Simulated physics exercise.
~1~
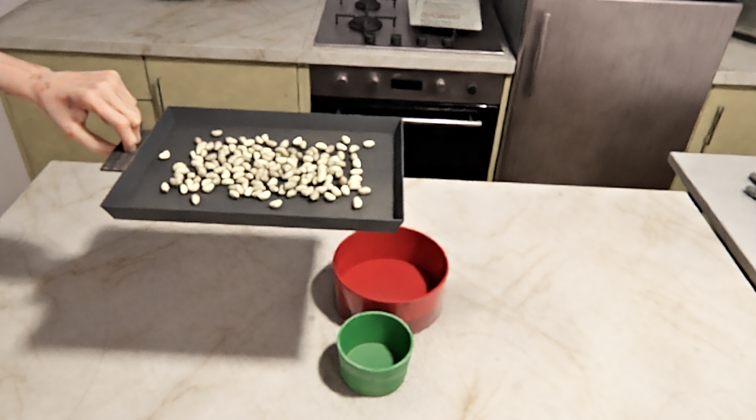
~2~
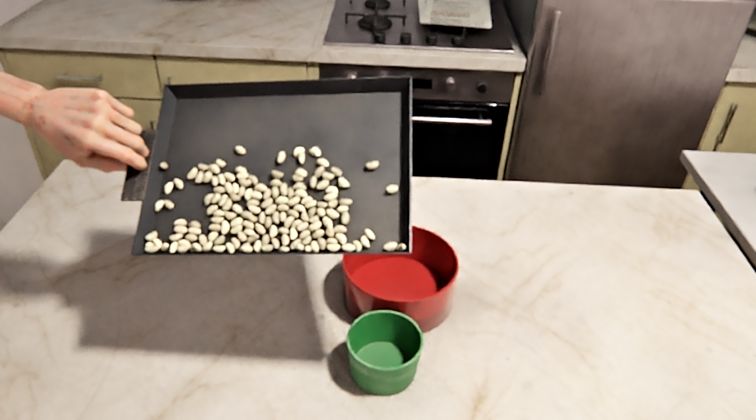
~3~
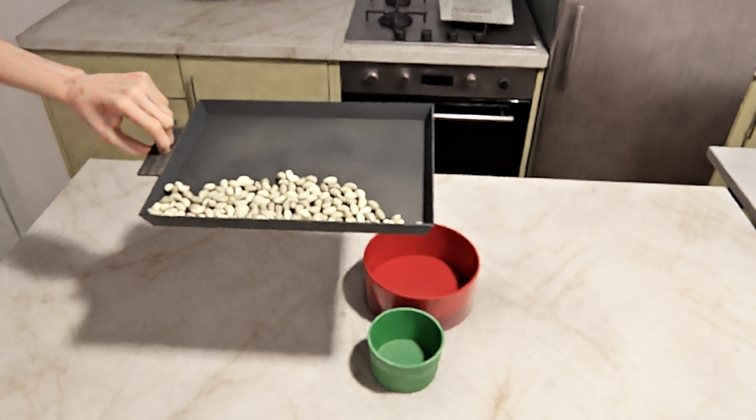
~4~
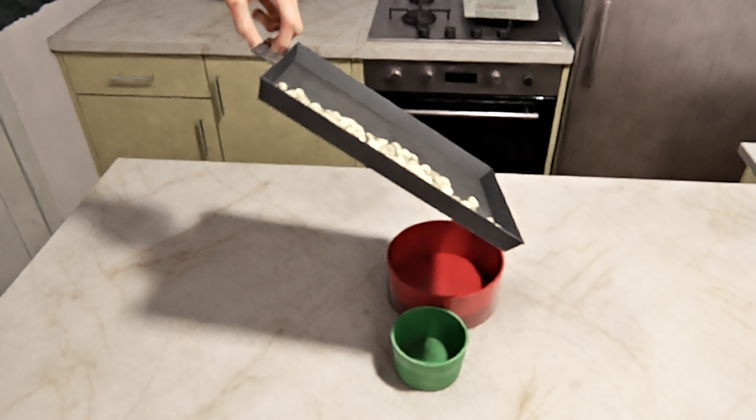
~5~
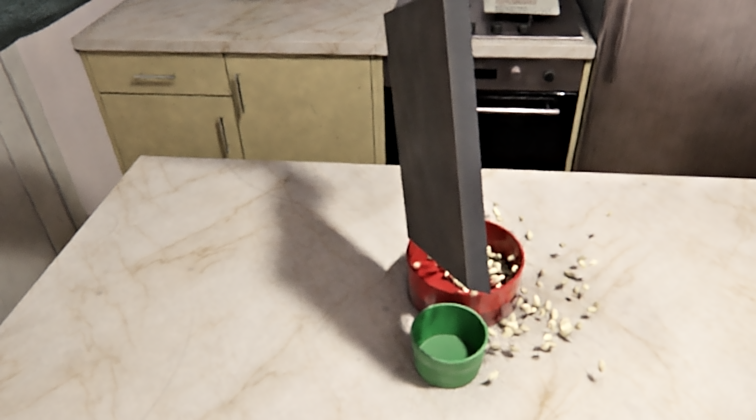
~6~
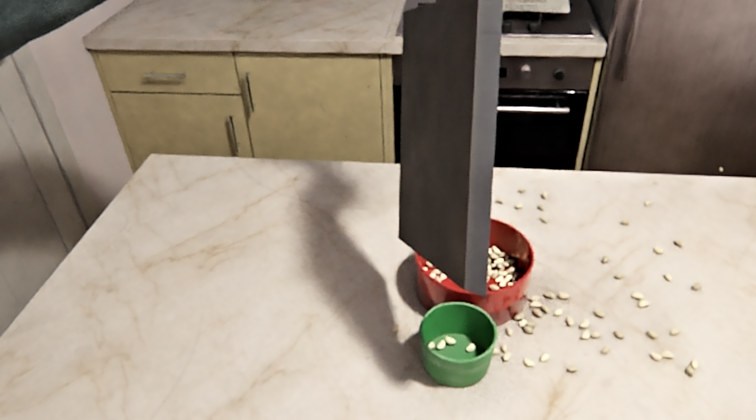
At the start, a hand holds a dark, shallow tray of white beans above a marble counter, where a red pot and a smaller green dish stand. The tray tips and the beans slide into a heap along its near edge. It levels out somewhat, then swings to the right, its low side dipping over the red pot. The tray turns steeply on end and the beans pour out, many scattering across the counter. Finally, the tray stays upright, with over half the beans in the pot, many strewn to the right, and a few in the green dish.
